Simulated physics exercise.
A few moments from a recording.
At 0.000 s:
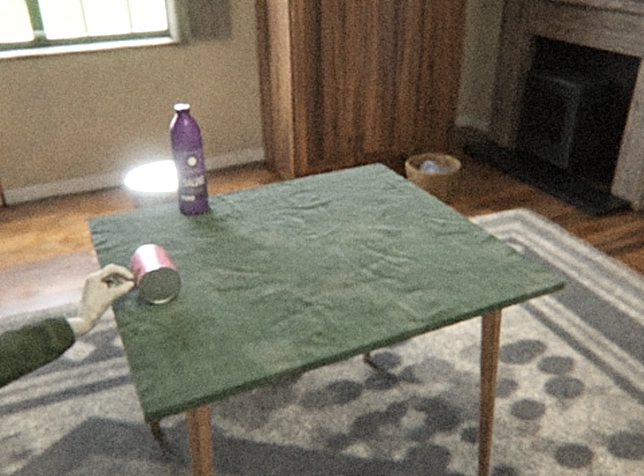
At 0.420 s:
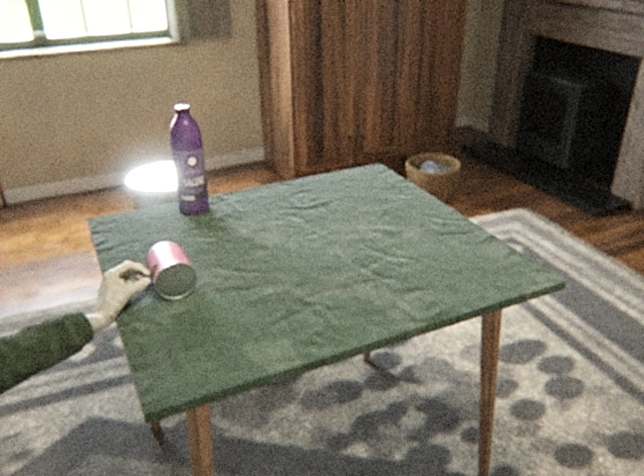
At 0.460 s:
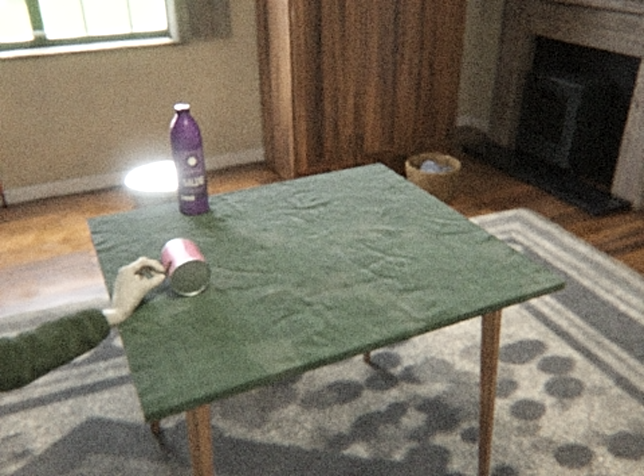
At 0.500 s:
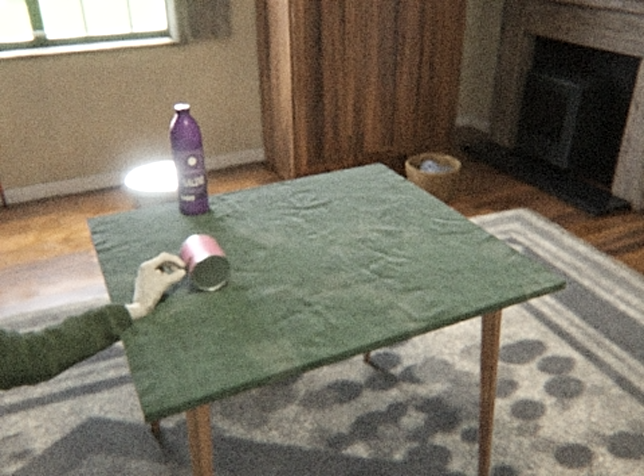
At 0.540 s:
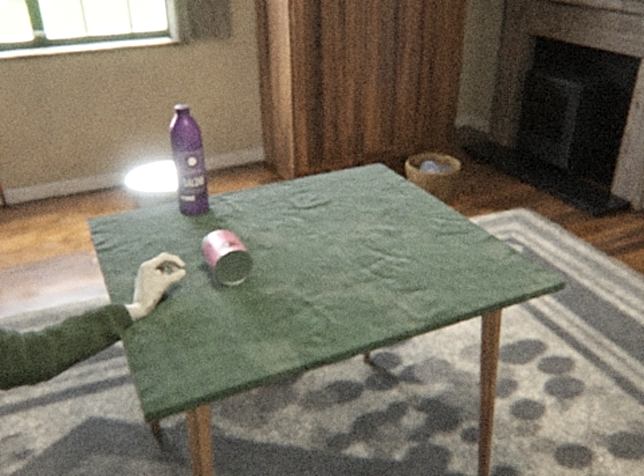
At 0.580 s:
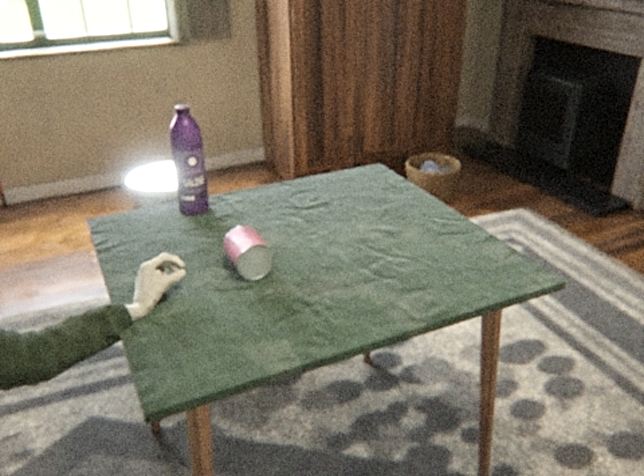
A pink tin lies on its side near the left edge of a green-covered table, seen from above in a room with a wooden floor and patterned rug. A purple bottle stands at the table's back left, with a basket and dark fireplace beyond. A hand in a green sleeve pushes the tin rightward, then stays still while the tin rolls on a short way, the camera steady.
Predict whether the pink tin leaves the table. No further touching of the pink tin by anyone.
It overshoots the table.
By 0.98 s, pink tin moved well along near (419, 213).
By 1.38 s, pink tin now off the table.
When it is over (1.7 s), off the table, pink tin.
